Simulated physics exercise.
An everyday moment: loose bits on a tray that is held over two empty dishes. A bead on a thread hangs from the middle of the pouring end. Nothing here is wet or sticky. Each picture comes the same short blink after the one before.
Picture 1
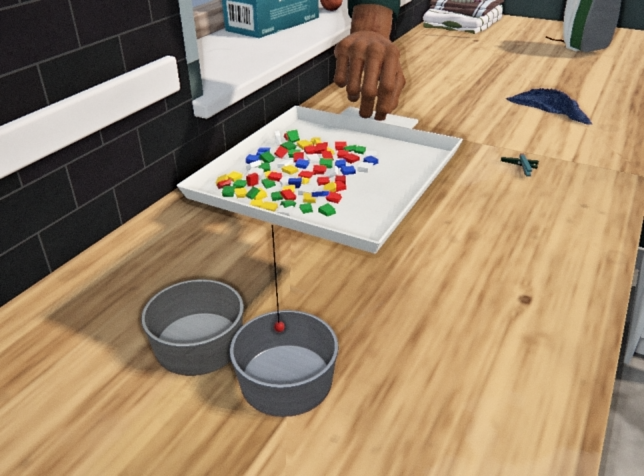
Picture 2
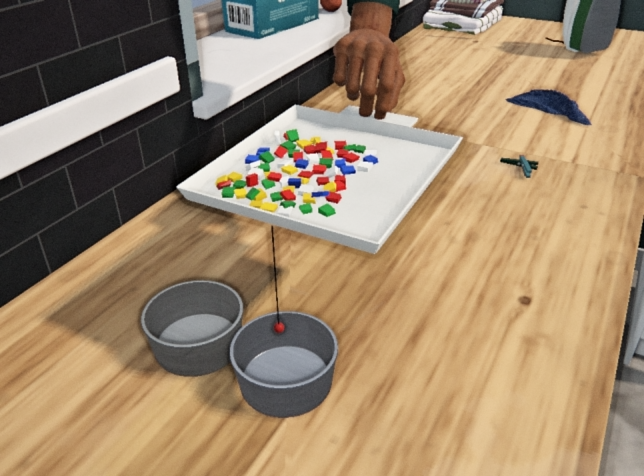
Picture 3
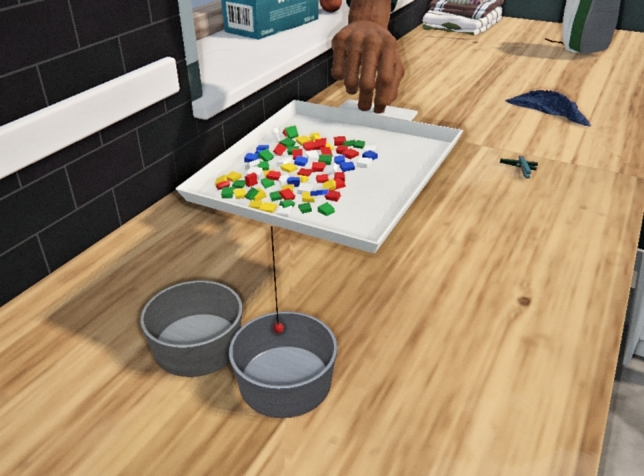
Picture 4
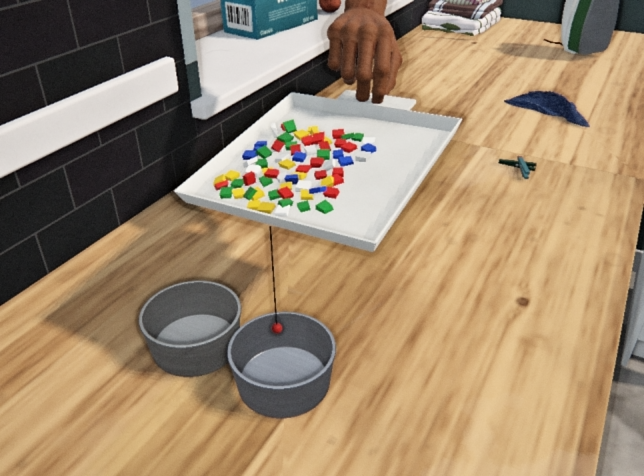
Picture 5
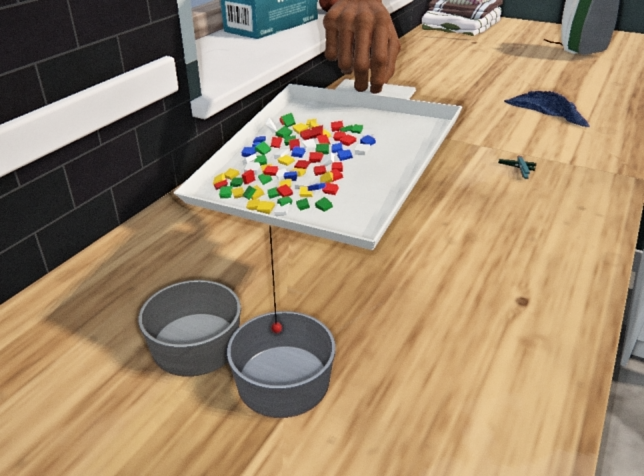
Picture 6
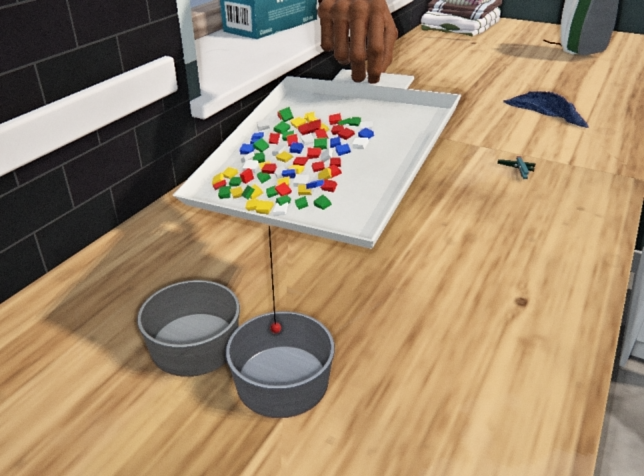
A white tray of colourful little tiles, held by a hand at its far edge, tilted slightly toward its left front corner above two empty grey dishes, while the tiles stayed bunched together.
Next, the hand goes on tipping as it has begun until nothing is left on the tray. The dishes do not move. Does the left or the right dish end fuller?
More goes to the left dish.
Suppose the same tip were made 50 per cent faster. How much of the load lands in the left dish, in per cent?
Roughly 70 in a hundred.
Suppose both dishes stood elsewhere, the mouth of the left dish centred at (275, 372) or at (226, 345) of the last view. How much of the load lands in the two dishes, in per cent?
The first gives 10 %, the second 60 %.
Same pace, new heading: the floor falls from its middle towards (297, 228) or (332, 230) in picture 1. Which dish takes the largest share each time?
At the first place the right-hand dish, at the second right.
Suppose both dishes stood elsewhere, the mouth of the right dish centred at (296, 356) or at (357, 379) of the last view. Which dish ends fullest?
One: The left one. Two: The left dish.
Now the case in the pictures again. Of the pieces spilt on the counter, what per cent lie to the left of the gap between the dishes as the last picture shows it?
About 90 per cent.
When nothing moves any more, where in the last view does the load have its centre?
Close to (195, 357).
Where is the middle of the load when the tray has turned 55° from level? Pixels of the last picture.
Around (242, 176).
Soon, tray tipped steeply; all on the tray.
A while on, tray tipped right over; most on the tray; a stray few in the right dish; a stray few in the left dish; a stray few outside both; a small part in the air.
Towards the end, tray tipped past a quarter turn; a small part in the right dish; about two thirds in the left dish; about a quarter outside both.
Finally, tray tipped past a quarter turn; a small part in the right dish; about two thirds in the left dish; about a quarter outside both.
